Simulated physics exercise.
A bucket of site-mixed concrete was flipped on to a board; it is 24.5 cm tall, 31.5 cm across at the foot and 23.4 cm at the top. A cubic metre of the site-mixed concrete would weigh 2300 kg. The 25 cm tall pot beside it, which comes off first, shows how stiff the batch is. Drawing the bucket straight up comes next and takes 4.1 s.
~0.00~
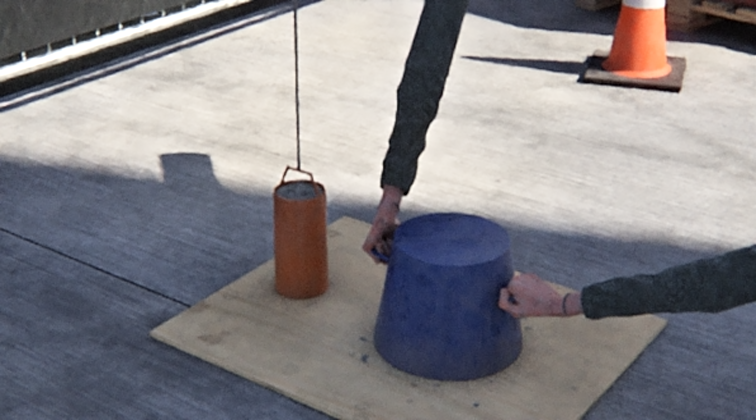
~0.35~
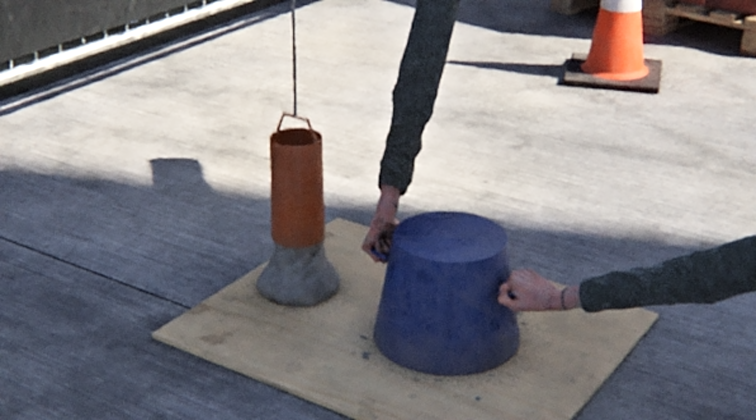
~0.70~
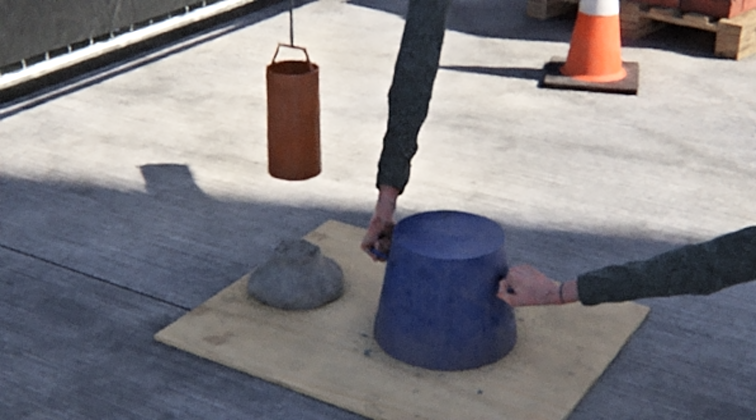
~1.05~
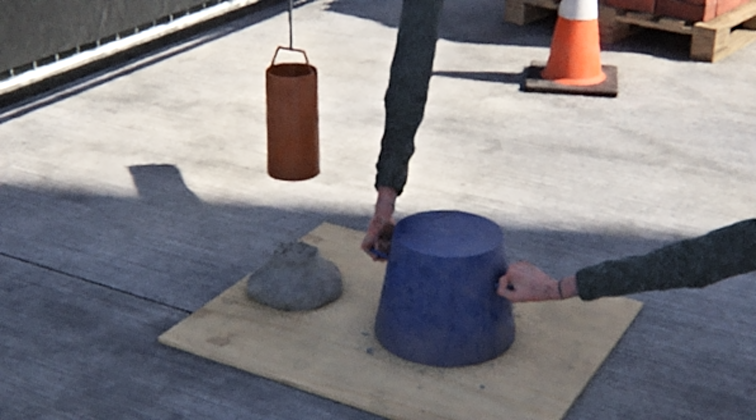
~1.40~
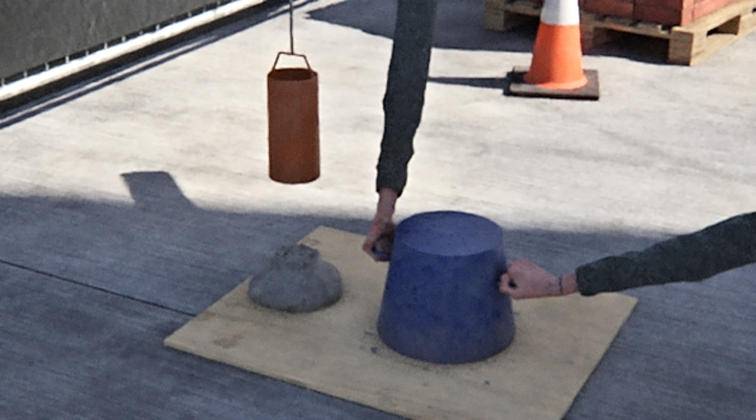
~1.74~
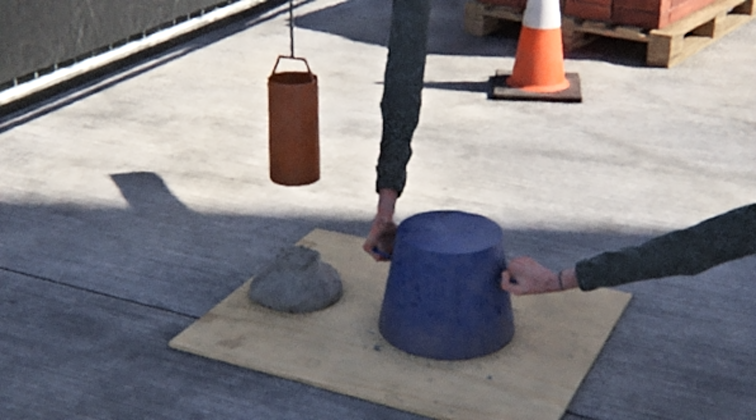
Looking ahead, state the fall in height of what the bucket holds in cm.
My estimate is around 9 cm.
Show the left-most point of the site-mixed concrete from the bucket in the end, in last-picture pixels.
It sits close to (349, 326) in the last picture.
After 2.8 s, the bucket is up 6.0 cm; the site-mixed concrete has come down 4.8 cm to 20 cm and is 39 cm wide.
After 3.8 s, the bucket is up 15 cm; the site-mixed concrete has come down 8.8 cm to 16 cm and is 46 cm wide.
After 4.8 s, the bucket is up 25 cm; the site-mixed concrete has come down 9.0 cm to 16 cm and is 46 cm wide.
After 6.0 s, the bucket is clear; the site-mixed concrete has come down 9.0 cm to 15 cm and is 46 cm wide.
After 6.5 s, at rest, the bucket is clear; the site-mixed concrete has come down 9.1 cm to 15 cm and is 46 cm wide.
